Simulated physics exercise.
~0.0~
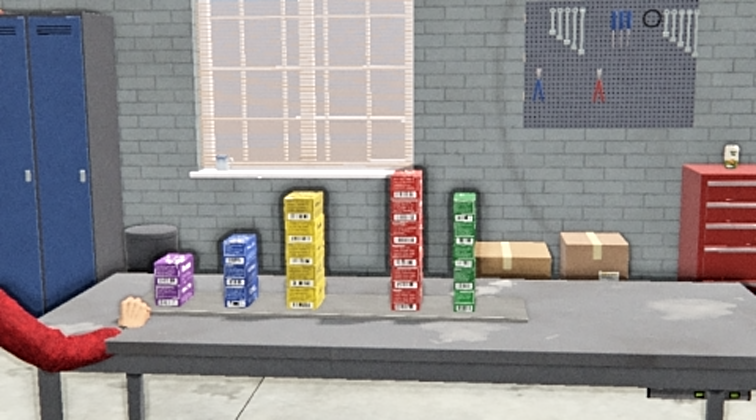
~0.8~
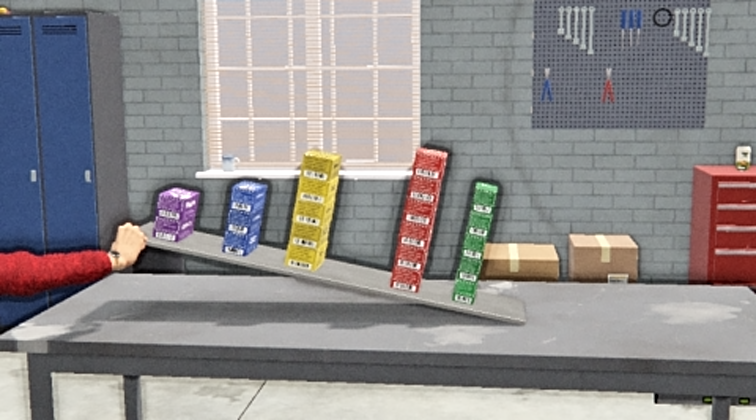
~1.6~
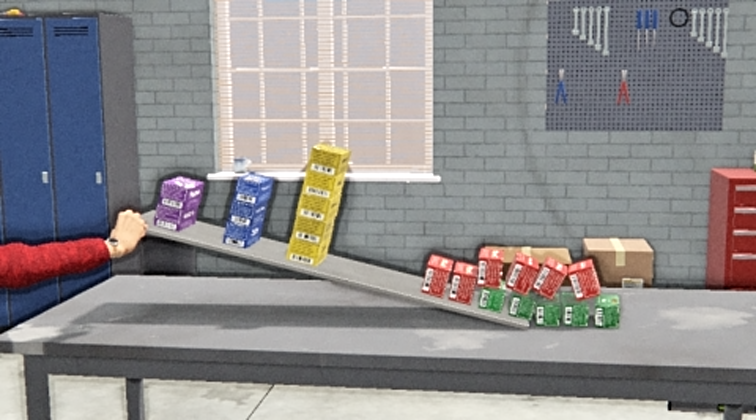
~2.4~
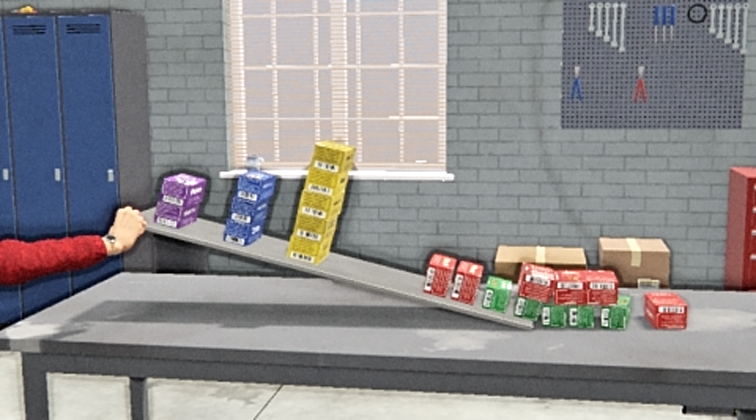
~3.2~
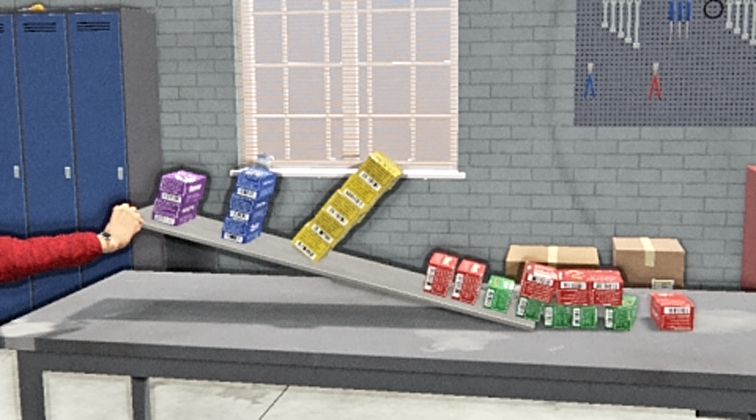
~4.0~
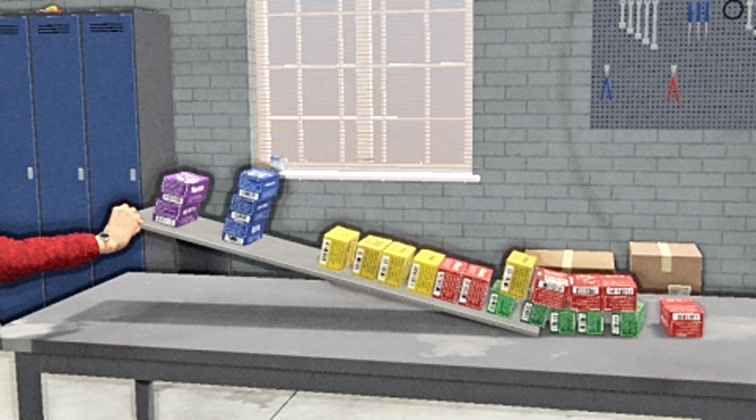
In a garage workshop with blue lockers and a tool pegboard, a workbench is seen from the front, the view drifting slightly sideways. Purple, blue, yellow, red and green stacks of small packets stand left to right on a grey board. A red-sleeved arm at the left lifts the board's left end, and the stacks lean right. The green and red stacks topple rightward, one red packet landing apart on the bench. With the board held still, the tall yellow stack leans over and spills down the slope. The purple and blue stacks remain standing.
